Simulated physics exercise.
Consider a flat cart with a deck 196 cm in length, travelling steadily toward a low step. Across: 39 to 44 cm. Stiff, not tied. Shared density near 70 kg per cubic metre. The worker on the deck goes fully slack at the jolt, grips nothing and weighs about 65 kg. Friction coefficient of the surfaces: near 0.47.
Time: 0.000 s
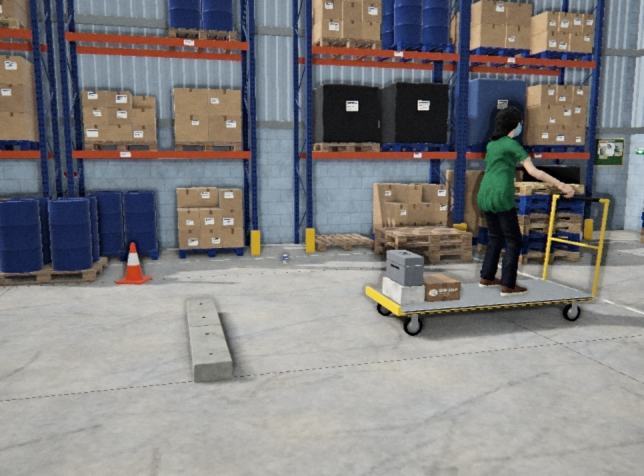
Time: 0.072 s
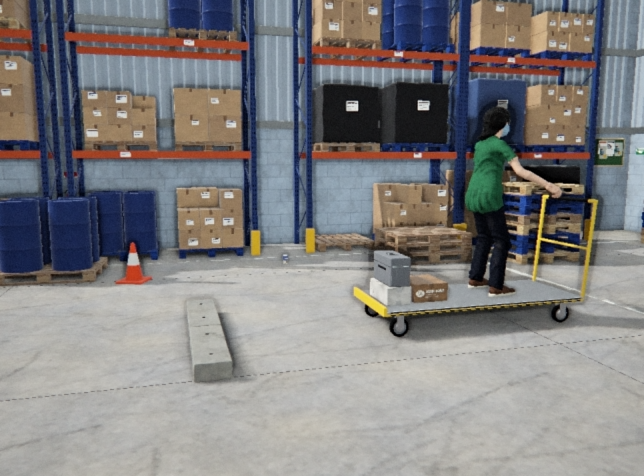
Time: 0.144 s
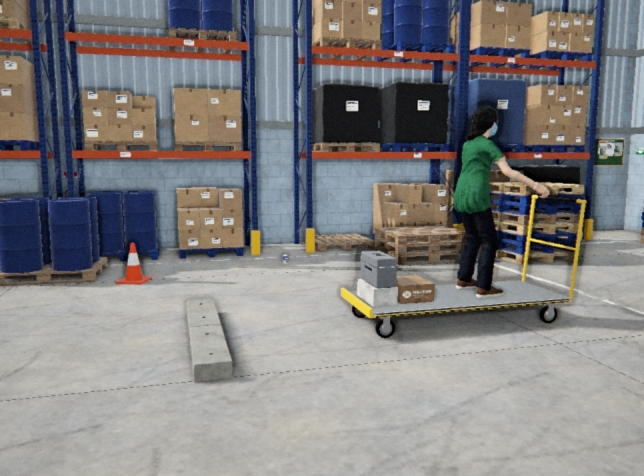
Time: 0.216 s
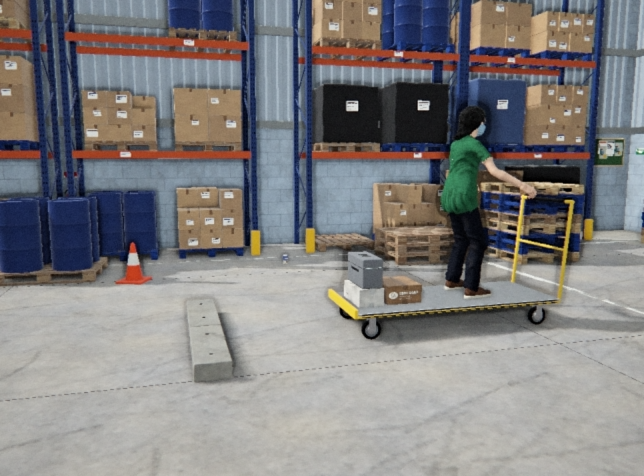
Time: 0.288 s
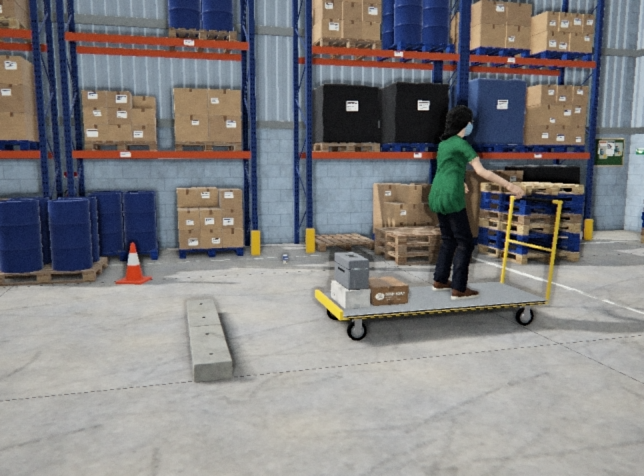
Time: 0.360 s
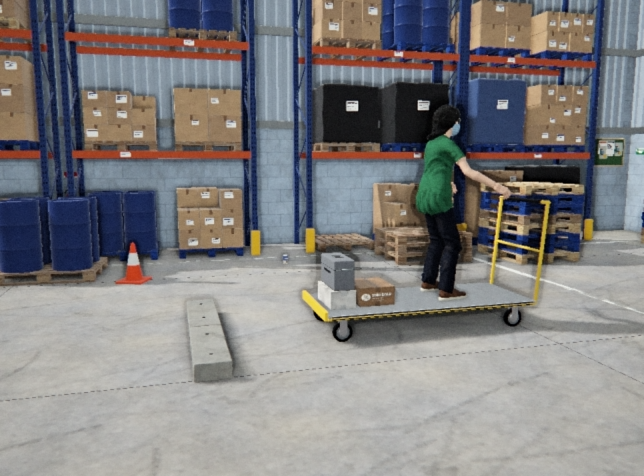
A flat cart rolls left across the warehouse floor, carrying boxes and a standing masked worker.
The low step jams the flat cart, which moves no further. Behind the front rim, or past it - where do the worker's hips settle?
The worker's hips settle behind the front rim.
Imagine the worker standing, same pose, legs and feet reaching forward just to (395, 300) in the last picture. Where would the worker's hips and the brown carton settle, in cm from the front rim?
Hips go over by 40 cm, but the brown item stops 60 cm short.
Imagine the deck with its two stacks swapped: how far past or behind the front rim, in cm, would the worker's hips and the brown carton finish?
Well, the hips would sit 20 centimetres behind the rim, with the brown item 20 centimetres behind.
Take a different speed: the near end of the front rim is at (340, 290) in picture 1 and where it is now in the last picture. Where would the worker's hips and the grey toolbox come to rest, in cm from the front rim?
So the hips settle 80 cm short of the front rim, while the grey one stops 10 cm behind it.
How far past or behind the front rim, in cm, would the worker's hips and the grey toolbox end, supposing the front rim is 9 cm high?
In that setup the hips stop 20 cm short of the front rim, while the grey item goes 50 cm past.
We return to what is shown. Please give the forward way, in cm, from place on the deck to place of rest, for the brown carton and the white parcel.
Forward shift in cm: Brown 10, white 5.
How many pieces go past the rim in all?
A total of 1.
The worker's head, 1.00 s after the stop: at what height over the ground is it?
About 30 cm above the ground.
Impact comes at 0.86 s.
After 1.11 s the worker's hips are 66 cm behind the rim, near (286, 228) in the last picture's view.
After 1.41 s the worker's hips are 28 cm behind the rim, near (243, 276) in the last picture's view.
After 1.86 s the worker's hips are 17 cm behind the rim, near (230, 279) in the last picture's view.
At rest, 3.3 s, past the rim, grey toolbox; behind it, brown carton, white parcel and the worker's hips.
